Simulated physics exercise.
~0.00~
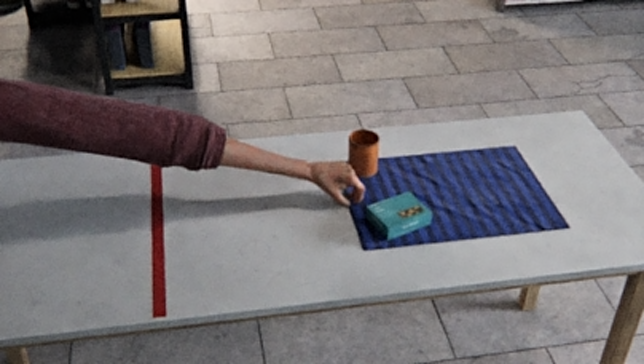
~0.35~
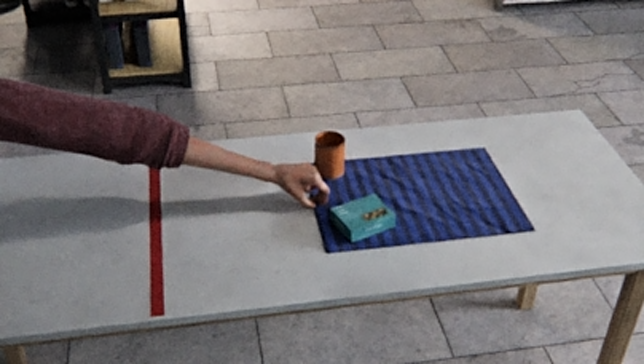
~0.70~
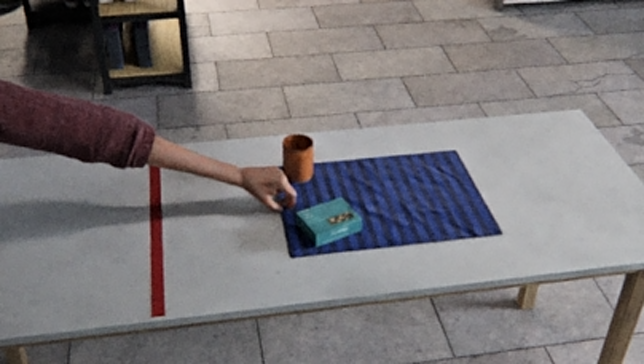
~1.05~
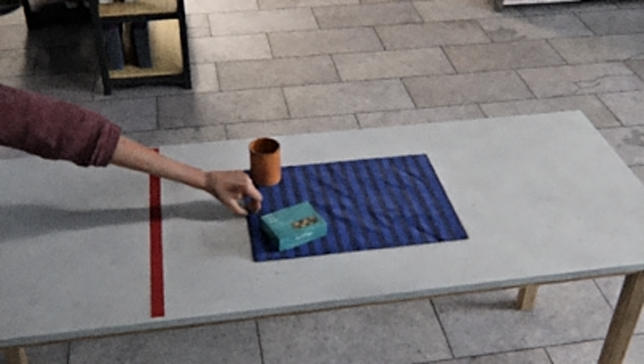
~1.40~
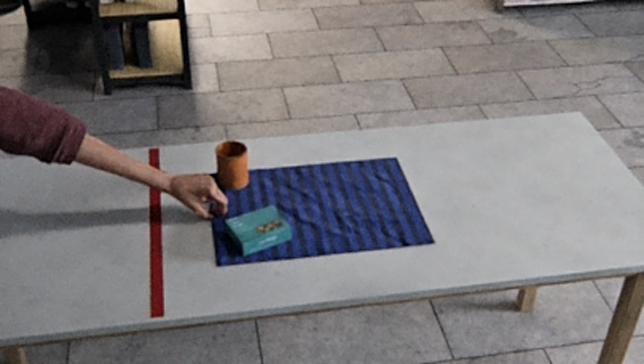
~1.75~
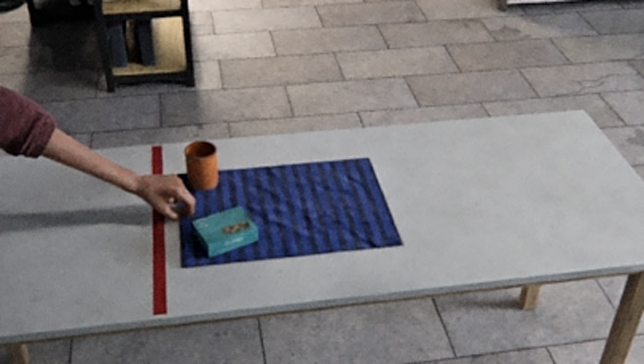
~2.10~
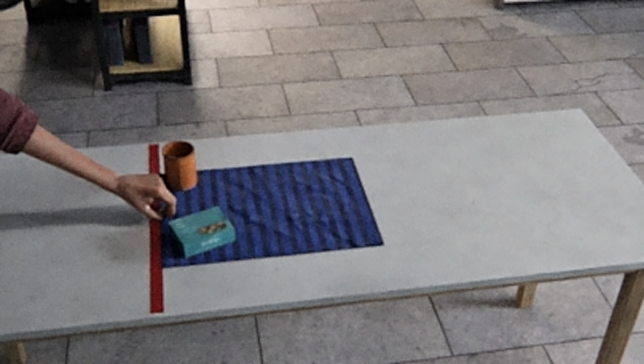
In the video, a hand pulls a blue tea towel carrying a turquoise packet and an upright orange mug leftward across a table towards a strip of red tape. The towel's edge reaches the tape, with the packet and mug still on the cloth.
